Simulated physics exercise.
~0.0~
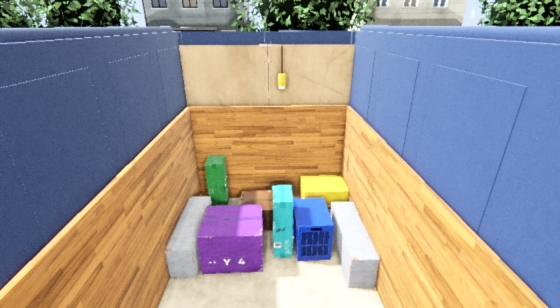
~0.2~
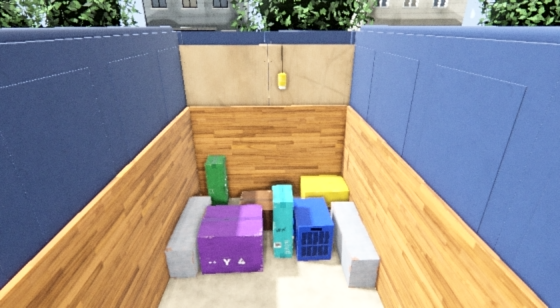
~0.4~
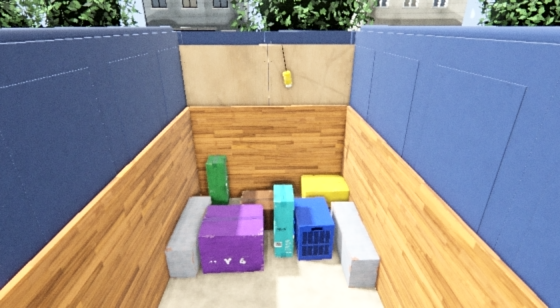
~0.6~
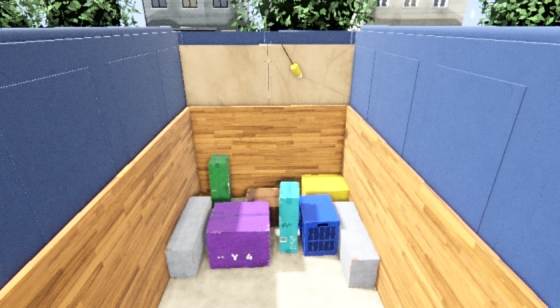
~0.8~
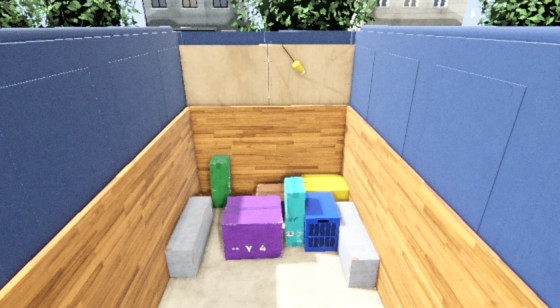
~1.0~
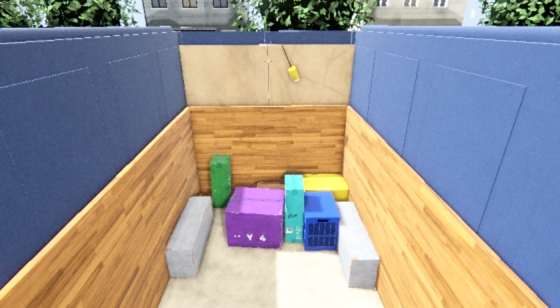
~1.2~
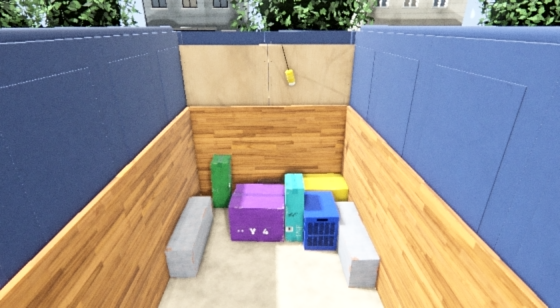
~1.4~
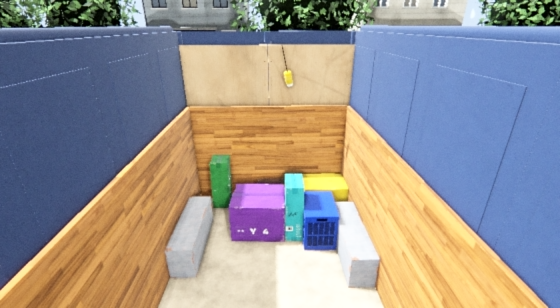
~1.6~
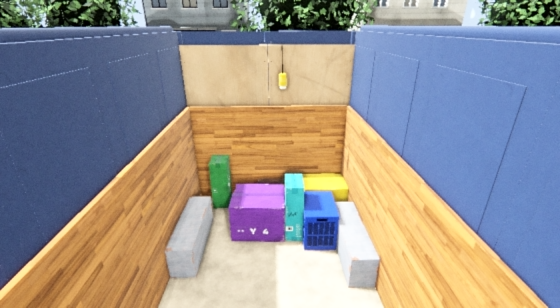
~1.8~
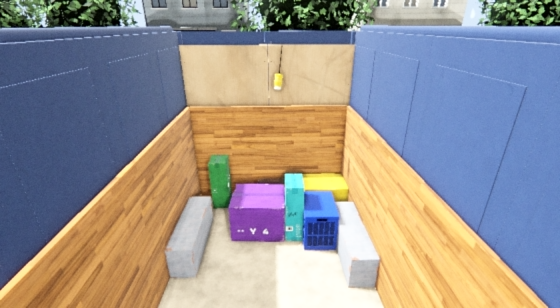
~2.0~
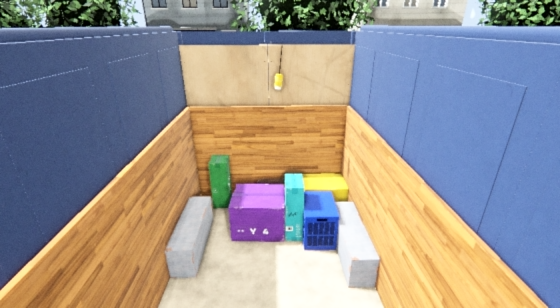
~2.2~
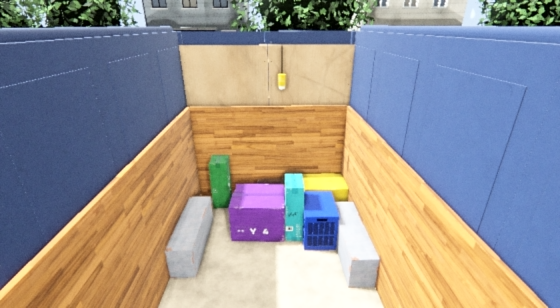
In this clip, boxes sit loose in a van's load bay as a hanging yellow lamp swings right, and the purple, brown, turquoise and blue ones slide right and towards the front wall. They stop upright beside the still green and yellow boxes while the lamp settles.
